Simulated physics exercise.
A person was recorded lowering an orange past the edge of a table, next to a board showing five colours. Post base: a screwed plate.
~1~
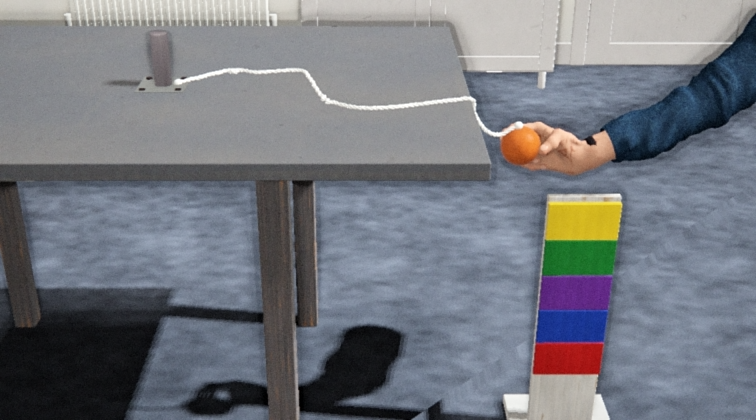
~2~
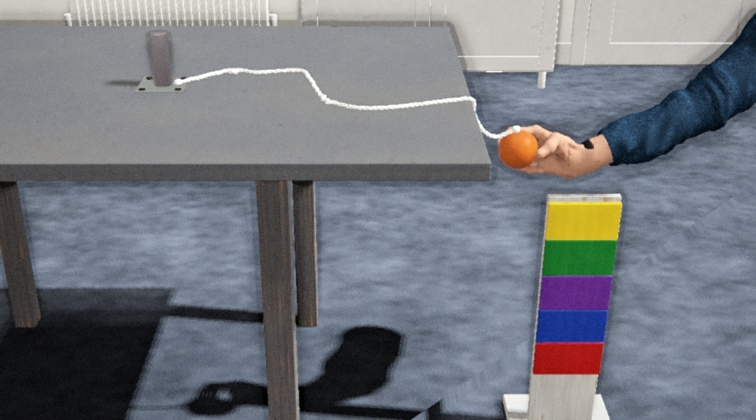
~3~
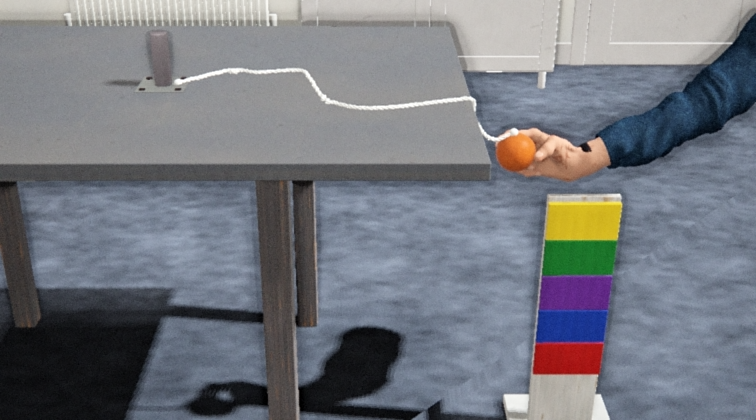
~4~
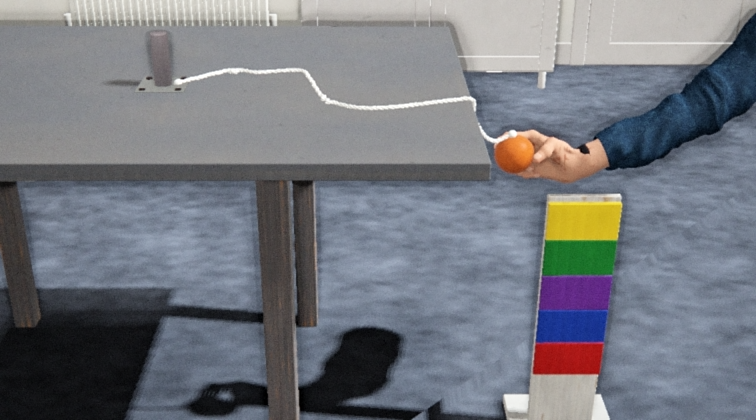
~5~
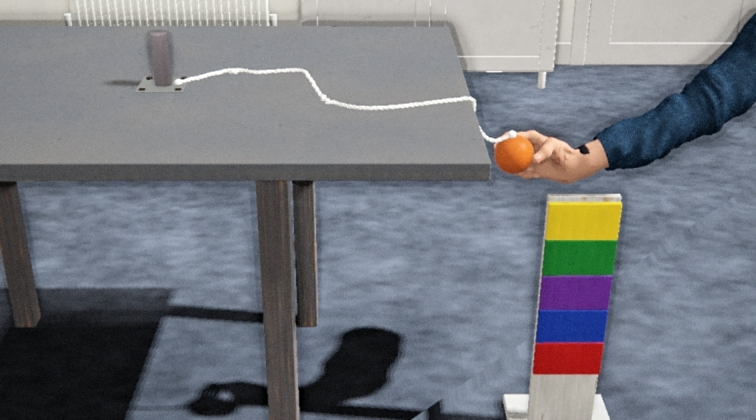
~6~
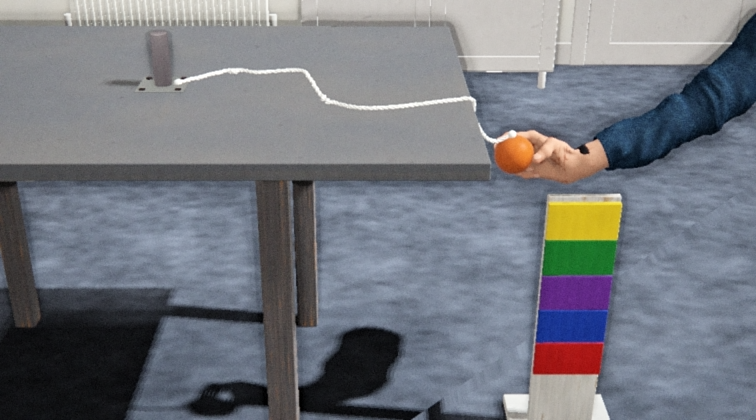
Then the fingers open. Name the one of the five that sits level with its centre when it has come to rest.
That would be purple.
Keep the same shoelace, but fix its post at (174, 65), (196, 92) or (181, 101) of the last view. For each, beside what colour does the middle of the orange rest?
Answer, in order: Purple, blue, blue.
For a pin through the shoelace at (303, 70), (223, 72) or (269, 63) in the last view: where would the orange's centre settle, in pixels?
That would be (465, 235) for the first, (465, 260) for the second and (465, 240) for the third.
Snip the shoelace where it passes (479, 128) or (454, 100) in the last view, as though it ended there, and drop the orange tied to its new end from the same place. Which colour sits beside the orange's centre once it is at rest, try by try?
Taking them in turn, you'd get green, then yellow.
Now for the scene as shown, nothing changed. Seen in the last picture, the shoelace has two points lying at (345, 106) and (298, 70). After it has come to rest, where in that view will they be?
First: (467, 89). Second: (336, 84).
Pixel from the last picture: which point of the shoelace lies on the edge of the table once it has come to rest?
It's the one at (345, 106).
Soon after, orange near (448, 252); level with green.
After that, orange near (467, 272); level with purple.
In the end, orange near (463, 280); level with purple. Its middle rests at the purple band.
